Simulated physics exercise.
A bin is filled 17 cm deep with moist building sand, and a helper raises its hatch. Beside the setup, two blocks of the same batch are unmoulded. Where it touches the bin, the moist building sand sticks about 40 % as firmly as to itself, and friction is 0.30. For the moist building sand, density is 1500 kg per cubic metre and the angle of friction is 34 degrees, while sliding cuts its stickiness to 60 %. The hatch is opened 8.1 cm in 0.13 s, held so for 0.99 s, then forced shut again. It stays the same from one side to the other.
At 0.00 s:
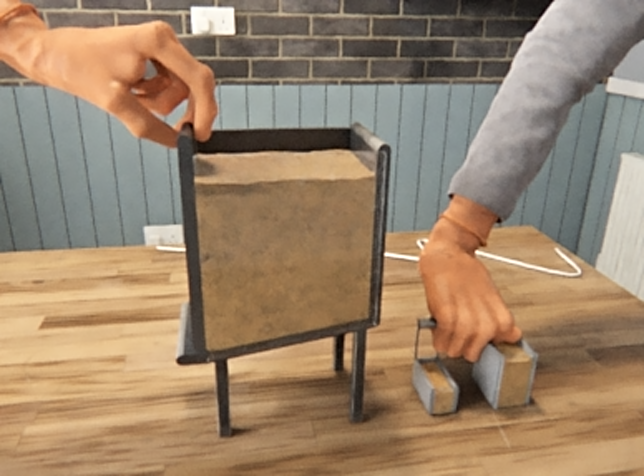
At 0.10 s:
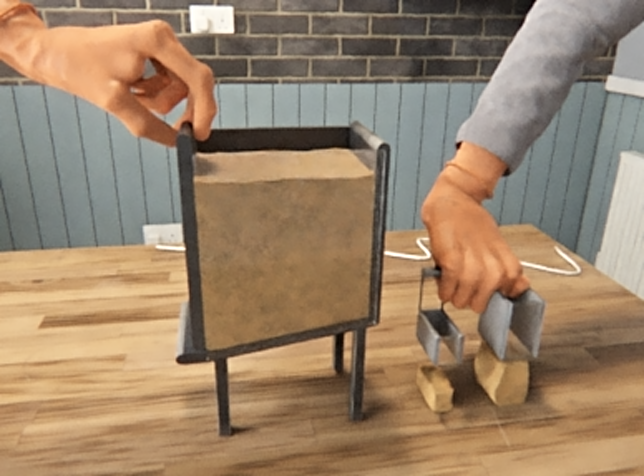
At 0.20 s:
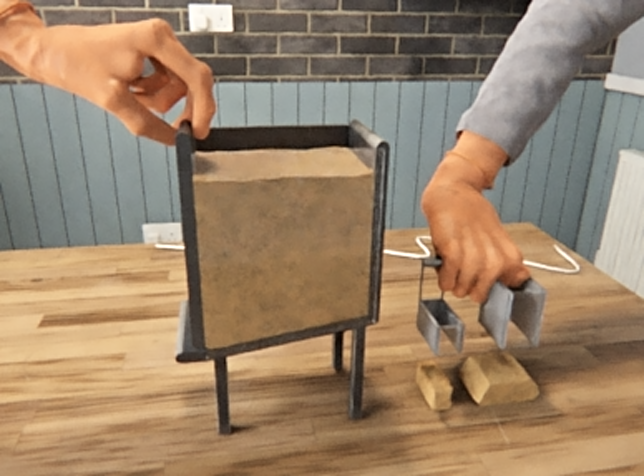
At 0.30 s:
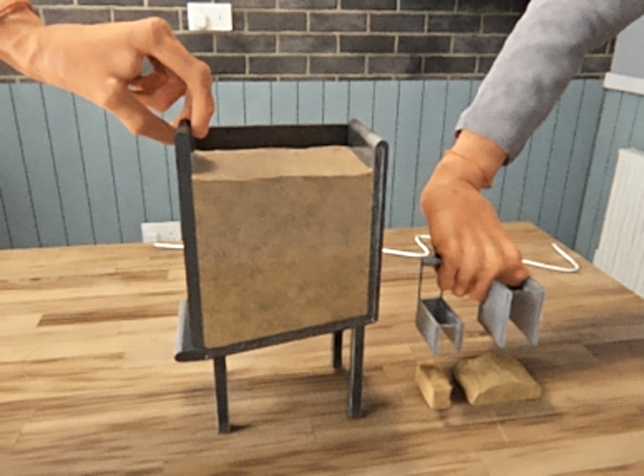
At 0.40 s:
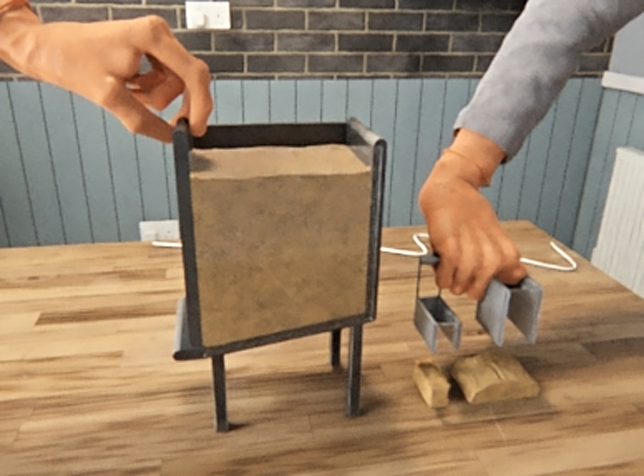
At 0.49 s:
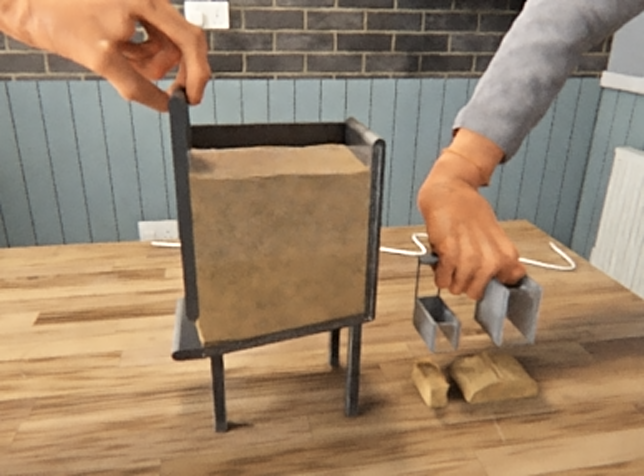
On a wooden table, a hand unmoulds two sand blocks, one slumps, and another hand slightly raises a hatch.
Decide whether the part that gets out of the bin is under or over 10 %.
It settles higher than 10 %.
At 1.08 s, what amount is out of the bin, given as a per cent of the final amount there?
It comes to about 50 percent.
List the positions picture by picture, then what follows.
Top of the hatch at (184, 143), not yet moved; top of the moist building sand at (358, 178); blocks stand 2.7 cm, 5.7 cm (left to right), in the first frame.
Top of the hatch at (183, 142), not yet moved; top of the moist building sand at (358, 177); blocks stand 2.7 cm, 5.1 cm (left to right), in the second frame.
Top of the hatch at (183, 141), not yet moved; top of the moist building sand at (357, 176); blocks stand 2.7 cm, 3.0 cm (left to right), in the third frame.
Top of the hatch at (182, 140), not yet moved; top of the moist building sand at (356, 175); blocks stand 2.7 cm, 2.8 cm (left to right), in the fourth frame.
Top of the hatch at (180, 139), not yet moved; top of the moist building sand at (354, 173); blocks stand 2.7 cm, 2.8 cm (left to right), in the fifth frame.
Top of the hatch at (176, 104), moved 2.7 cm; top of the moist building sand at (353, 173); blocks stand 2.7 cm, 2.8 cm (left to right), in the sixth frame.
After 0.76 s, the hatch is 8.1 cm open and 7 % is out.
After 1.08 s, the hatch is 8.1 cm open and 24 % is out.
After 1.39 s, the hatch is 8.1 cm open and 41 % is out.
After 1.71 s, the hatch is 1.9 cm open and 48 % is out.
After 1.98 s, at the end, the hatch is shut and 49 % is out.
